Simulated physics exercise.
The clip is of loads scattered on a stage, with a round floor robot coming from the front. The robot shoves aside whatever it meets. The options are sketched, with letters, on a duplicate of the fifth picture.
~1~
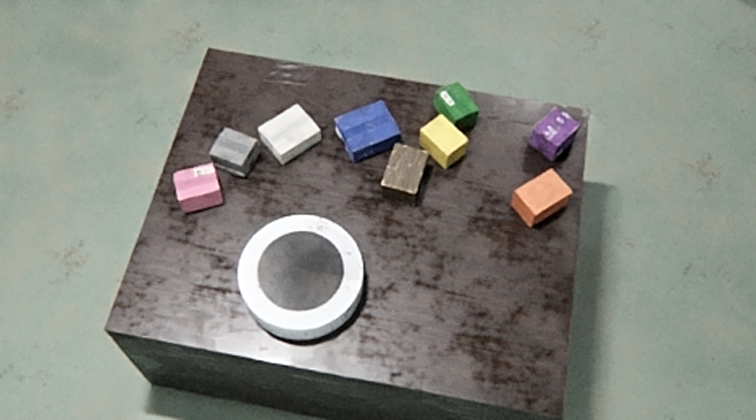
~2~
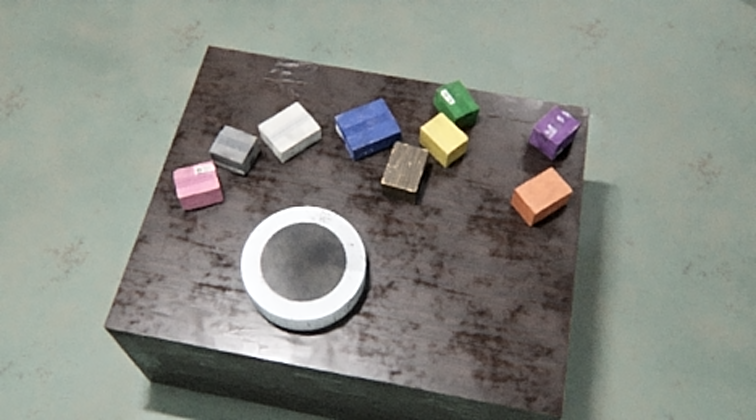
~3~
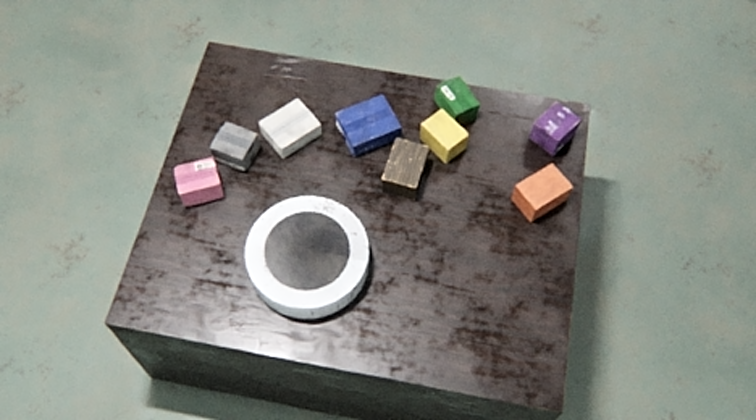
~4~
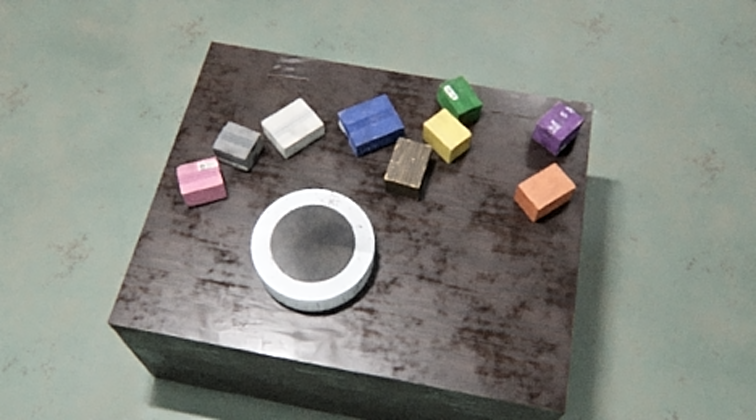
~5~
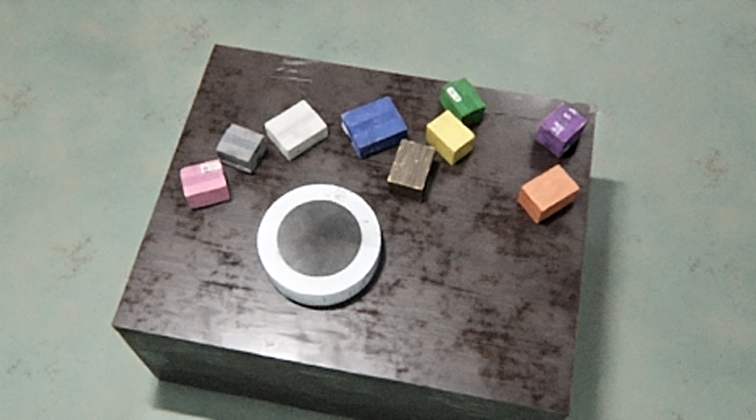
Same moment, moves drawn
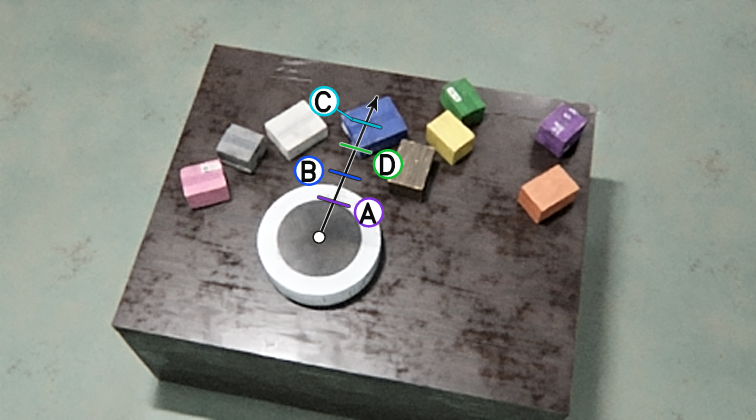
A round white robot with a dark top creeps a short way across a dark stage, moving away from the front and slightly right, while the scattered colored blocks toward the back and right stay in place.
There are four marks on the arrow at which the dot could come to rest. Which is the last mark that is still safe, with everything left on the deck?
Up to mark C.
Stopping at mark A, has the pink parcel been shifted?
No.
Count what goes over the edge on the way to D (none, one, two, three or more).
The count is none.
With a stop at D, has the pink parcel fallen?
No.
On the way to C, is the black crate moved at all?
Yes.
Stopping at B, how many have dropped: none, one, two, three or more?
The count is none.
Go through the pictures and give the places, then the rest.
Green box (456, 108); orange crate (541, 198); yellow crate (444, 141), in the first frame.
Robot (304, 267); black crate (405, 173), in the second frame.
Robot (308, 256); purple box (555, 129), in the third frame.
Robot (314, 249); white box (293, 128), in the fourth frame.
Robot (320, 244); green box (463, 104); orange crate (548, 194); yellow crate (450, 137), in the fifth frame.
On the marked copy, A at (334, 201); B at (345, 175); C at (366, 123); D at (356, 148); the arrow from (319, 237) to (376, 97); the white dot at (319, 237).
Following C. Soon after the start, robot (338, 200); black crate (416, 167); green box (463, 104).
Later, robot (355, 159); green box (471, 98); blue parcel (393, 95).
In the end, robot (366, 132); blue parcel (409, 75); green box (473, 97); nothing has fallen.
As for the rest, A is safe but short; B is safe but short; D is safe but short.
